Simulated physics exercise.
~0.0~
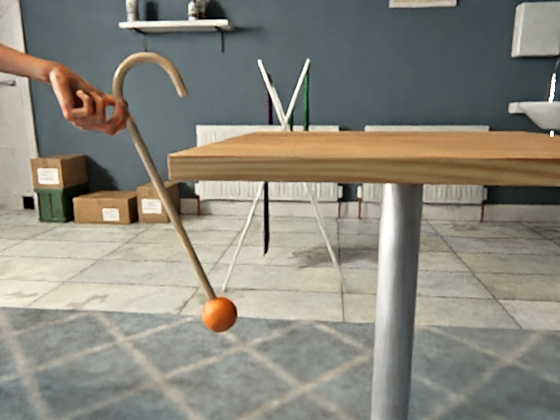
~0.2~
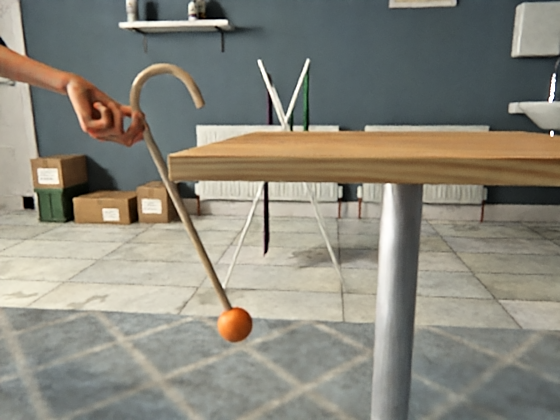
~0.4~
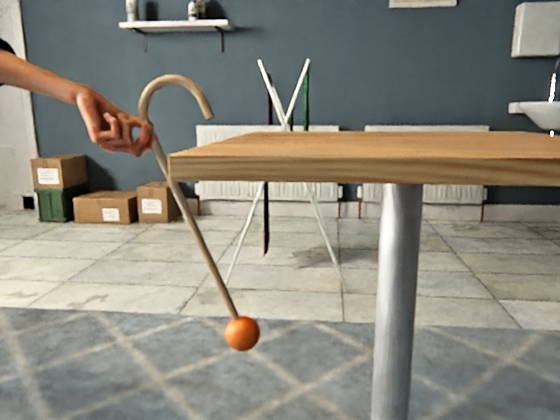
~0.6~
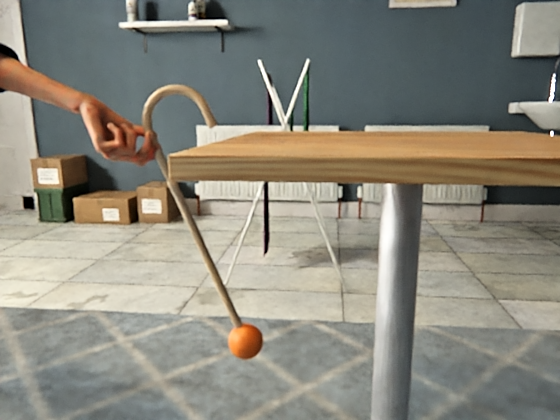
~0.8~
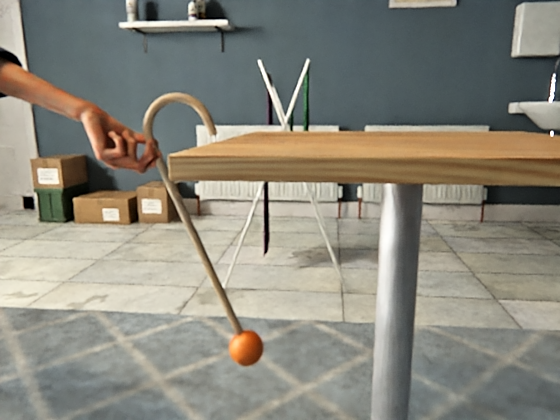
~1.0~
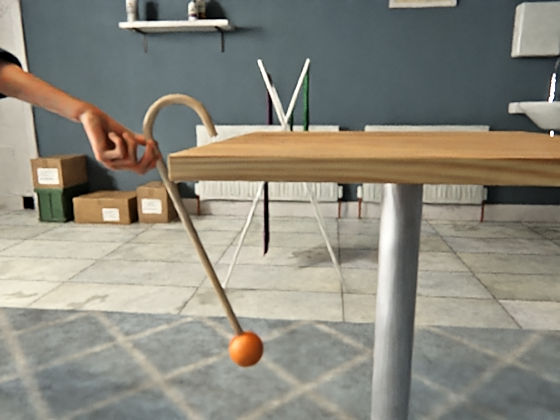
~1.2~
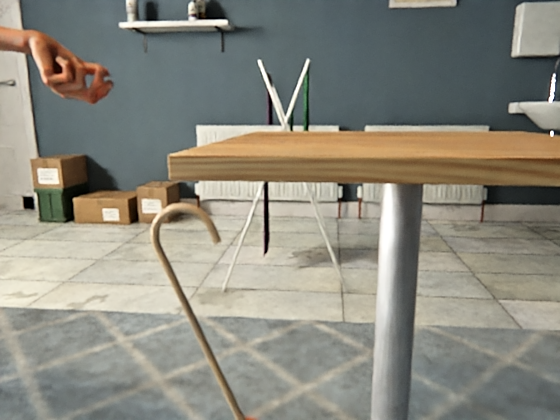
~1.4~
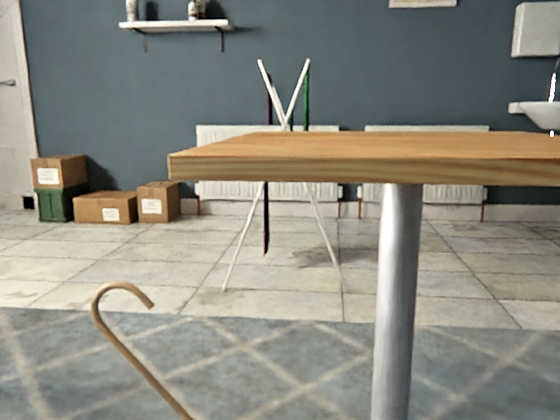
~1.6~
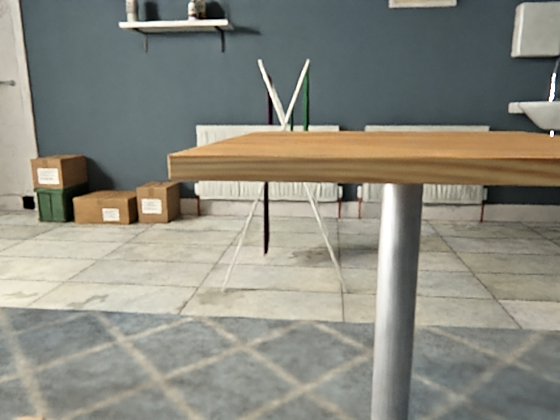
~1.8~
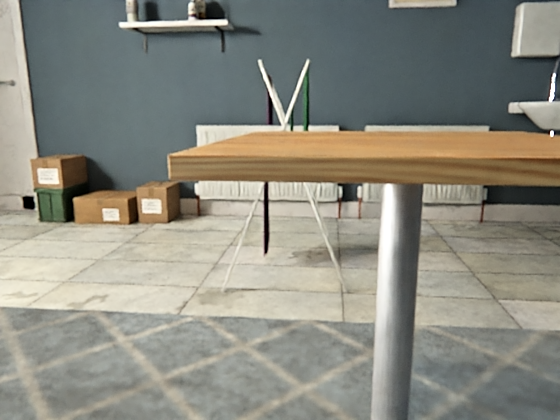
The video shows a hand moving a hooked stick with an orange ball at its lower end rightward to a wooden table's edge, hooking it there, and letting go. The stick slips off, drops down and to the left, and falls out of view, leaving the table in place.
